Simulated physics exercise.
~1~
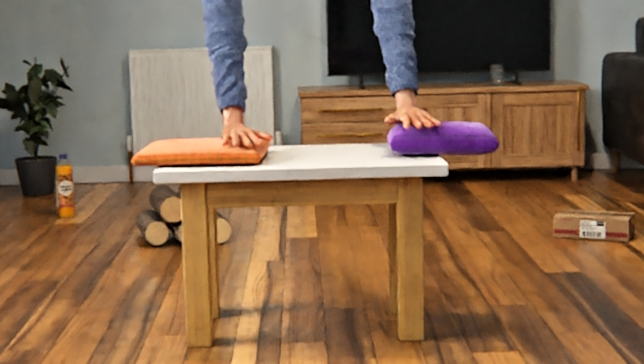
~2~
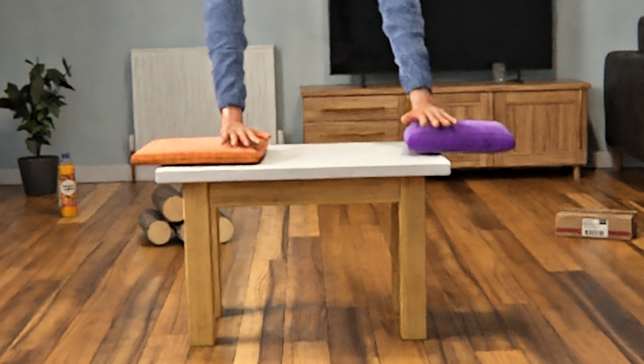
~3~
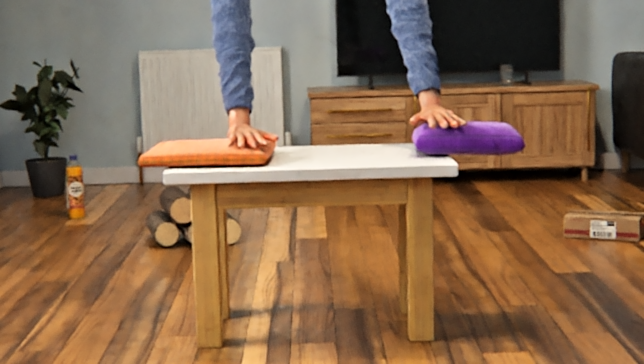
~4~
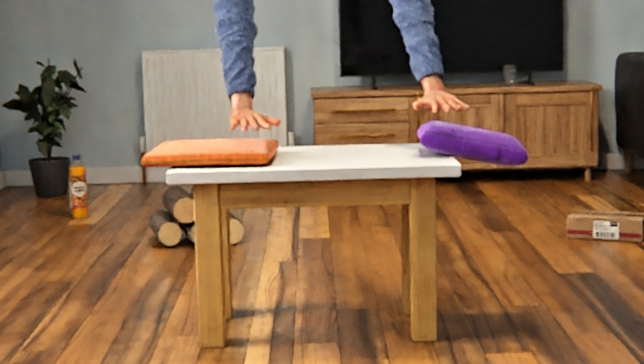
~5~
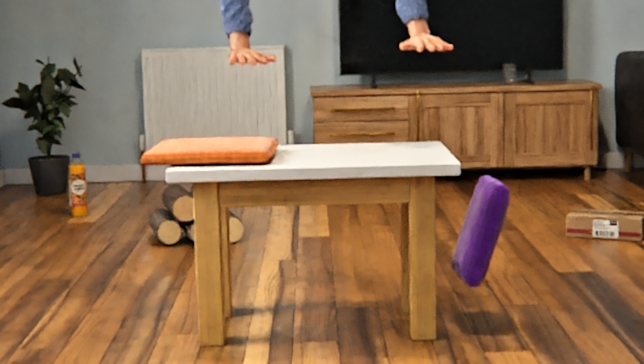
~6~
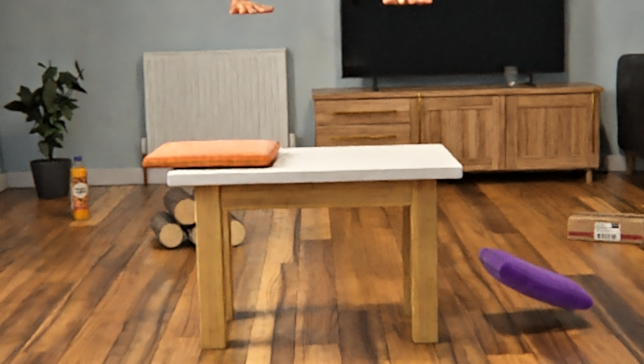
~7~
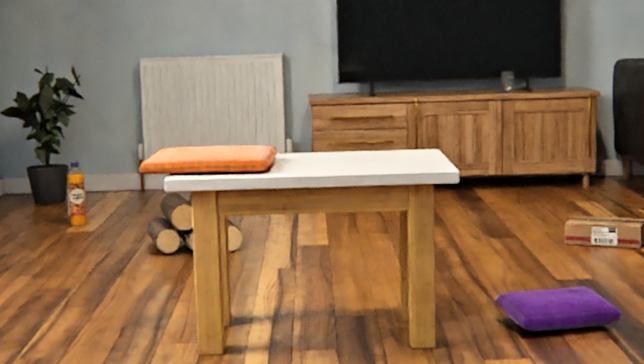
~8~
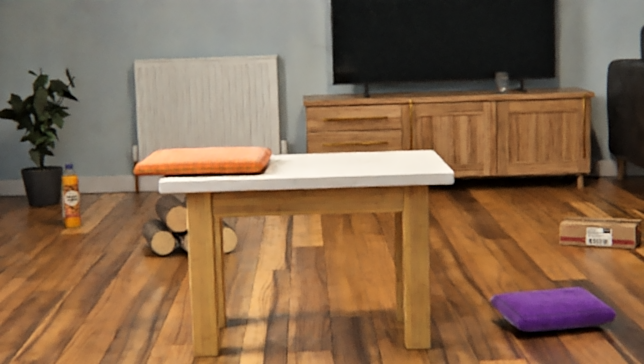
To begin with, two hands press on an orange pad at the left end of a white-topped wooden bench and a purple cushion-like bag at the right end. The right hand slides the purple bag further outwards until much of it hangs past the edge, while the orange pad barely shifts. Both hands then let go and lift away, and the purple bag tips outwards. It drops off the end, turning as it falls towards the wooden floor. Finally, the purple bag lies flat on the floor to the right, and the orange pad still rests on the bench.
